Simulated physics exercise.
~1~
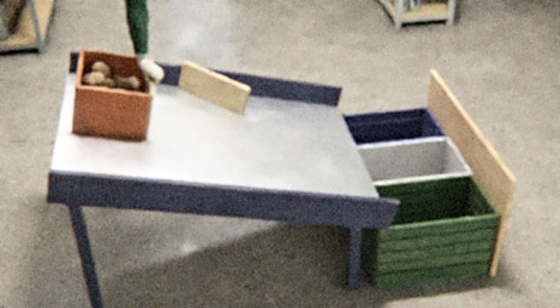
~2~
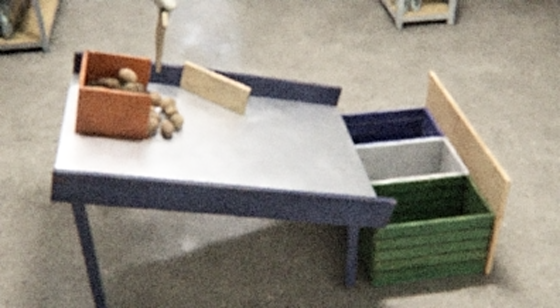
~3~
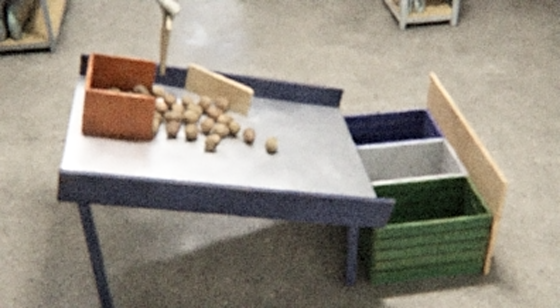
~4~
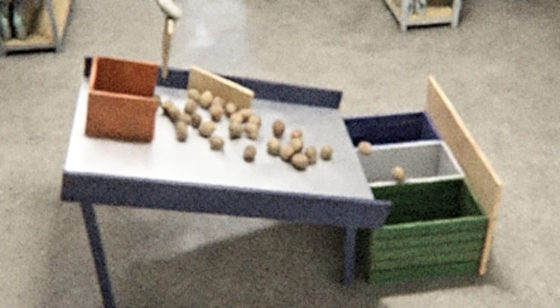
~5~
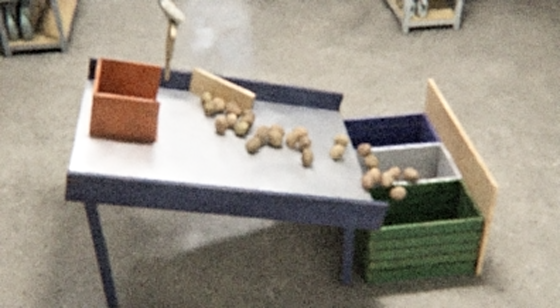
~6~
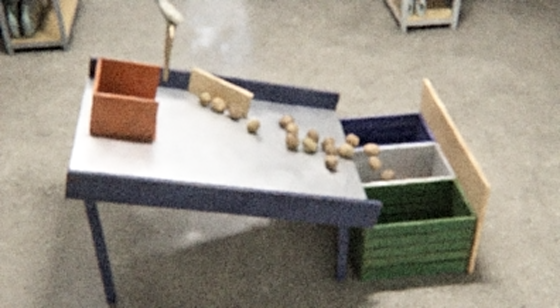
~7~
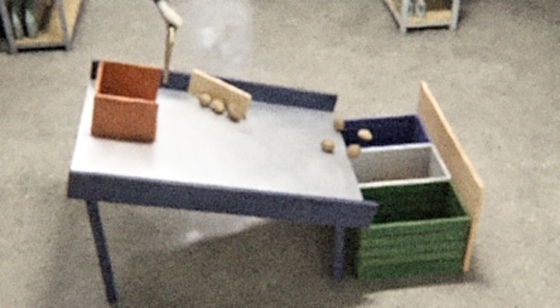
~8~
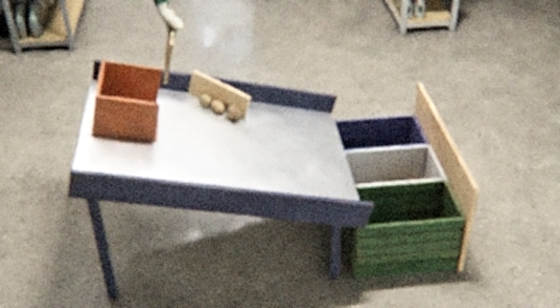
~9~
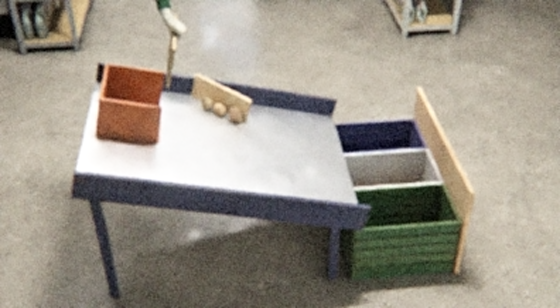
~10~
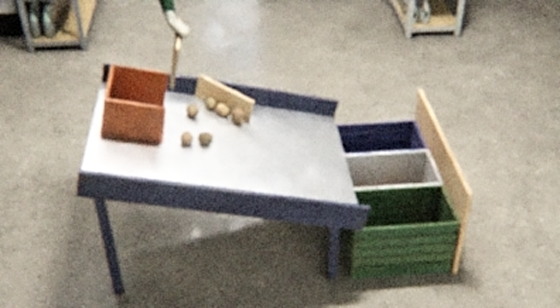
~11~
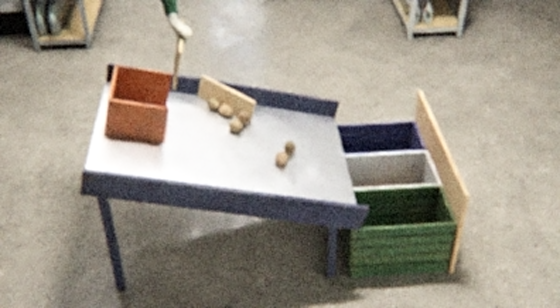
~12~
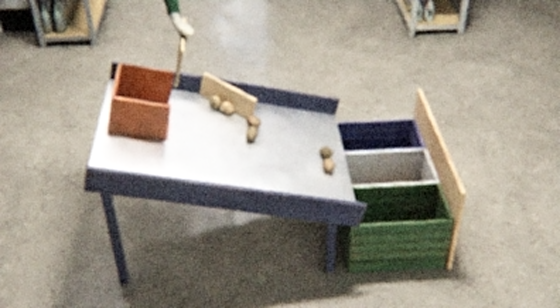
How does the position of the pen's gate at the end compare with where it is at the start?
At the start the gate is down at the right side of the orange pen, holding the potatoes in. By the end it is held up, higher in the view near the back edge of the table, leaving the pen open.
On a concrete floor, a walled, sloping table holds an orange pen of potatoes at its left end, with blue, white and green bins beyond its right end. A green-sleeved arm lifts the pen's gate, and the potatoes spill out to the right. They stream past an angled wooden board and drop off the table's edge toward the bins, while a few lodge against the board. After a lull, a few more roll from the pen. At the end, several potatoes sit by the board and two are near the lower right edge, still on the table.
